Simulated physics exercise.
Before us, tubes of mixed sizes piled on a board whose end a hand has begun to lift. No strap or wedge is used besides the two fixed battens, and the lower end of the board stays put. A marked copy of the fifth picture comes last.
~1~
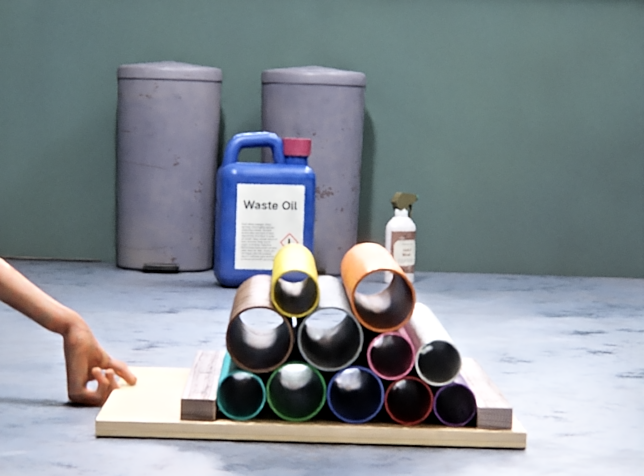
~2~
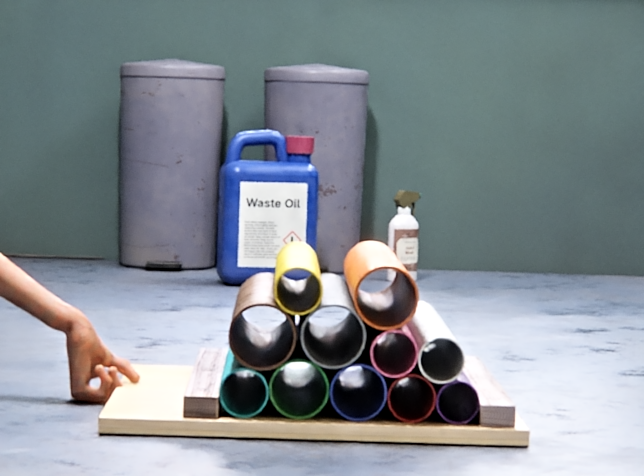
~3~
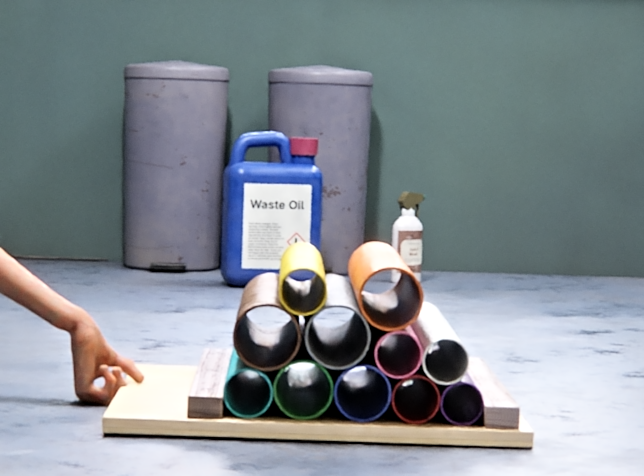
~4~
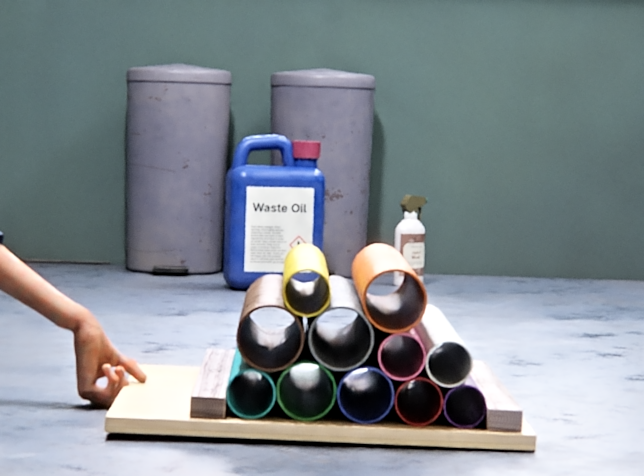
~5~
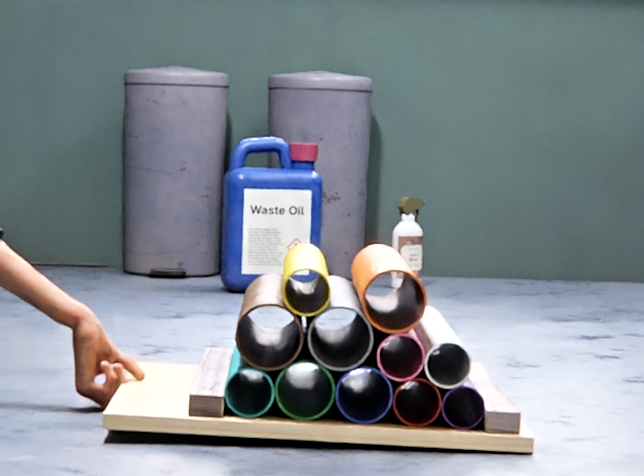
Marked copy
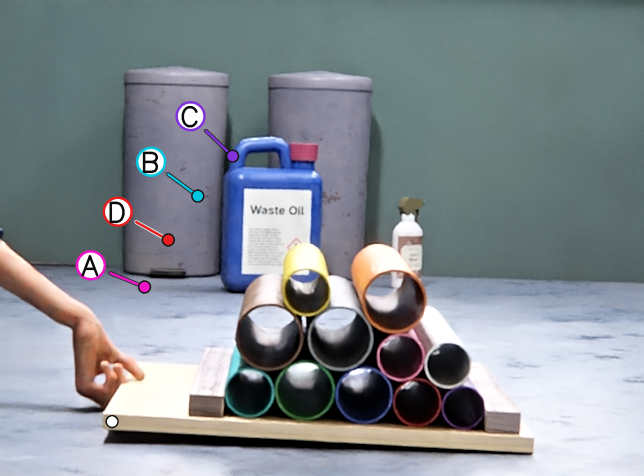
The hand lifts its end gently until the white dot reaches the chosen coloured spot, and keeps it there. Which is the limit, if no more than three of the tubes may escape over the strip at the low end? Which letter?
It can be raised to A.
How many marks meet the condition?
One of the four.
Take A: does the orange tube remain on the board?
The orange tube: No.
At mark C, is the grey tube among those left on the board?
No, with C.
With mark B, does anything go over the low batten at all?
At B: Yes.
On the marked copy, A at (145, 287); B at (198, 196); C at (233, 156); D at (168, 240); the white dot at (112, 422).
Following A. Soon after the start, board at 14°.
Later, board at 20°.
In the end, board at 20°, one over the low batten (orange).
As for the rest, B five over the low batten; C six over the low batten; D five over the low batten.
